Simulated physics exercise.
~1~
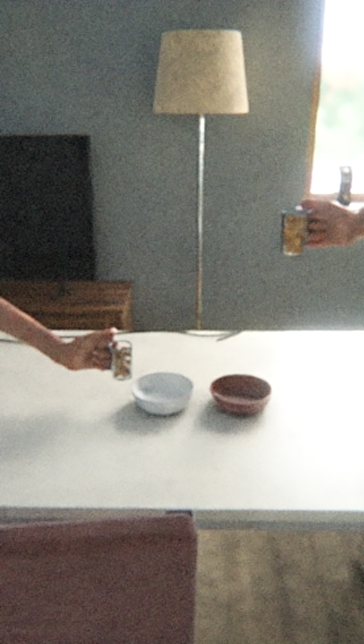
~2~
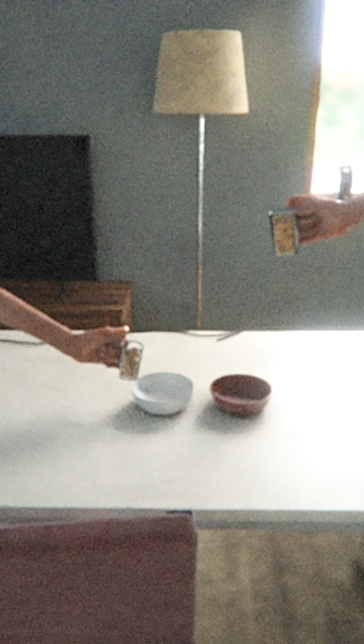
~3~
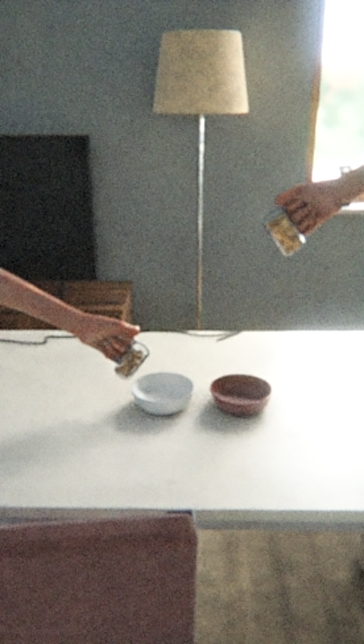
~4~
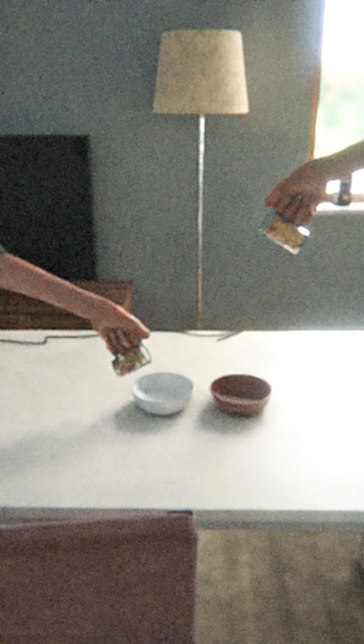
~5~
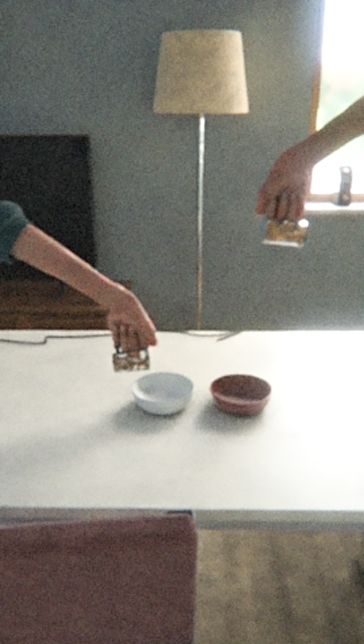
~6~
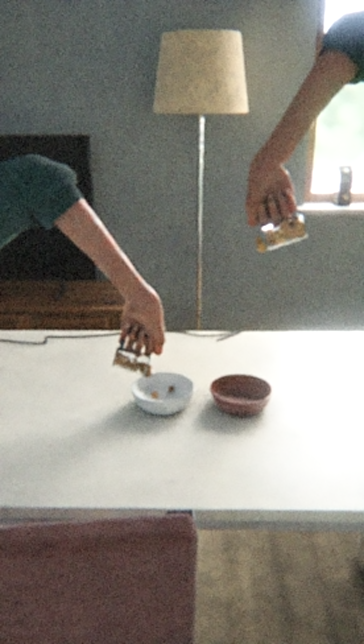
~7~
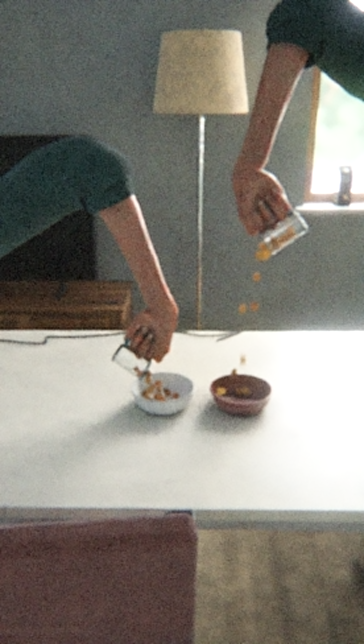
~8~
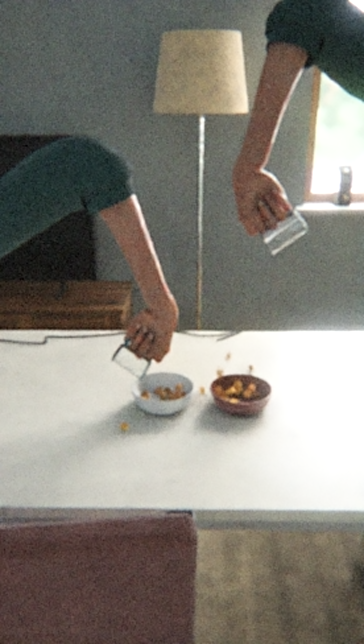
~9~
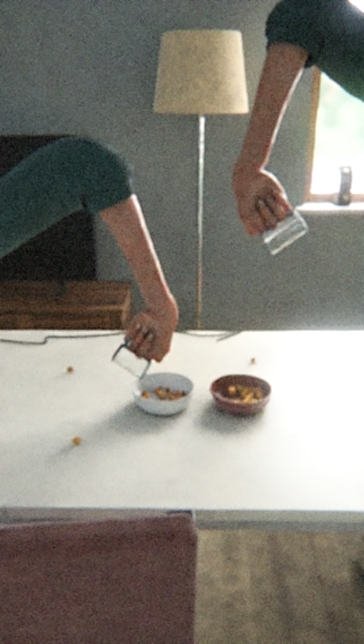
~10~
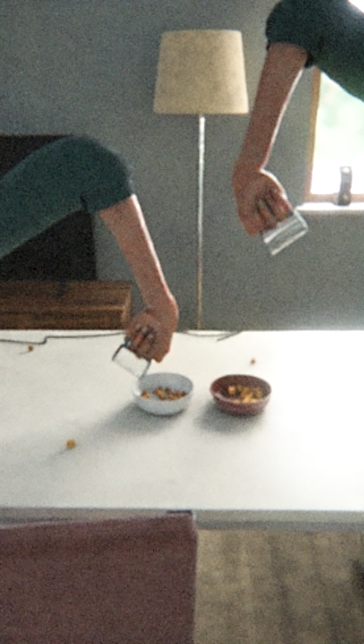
On a white table, two hands tip cups of bits into bowls, and some scatter.
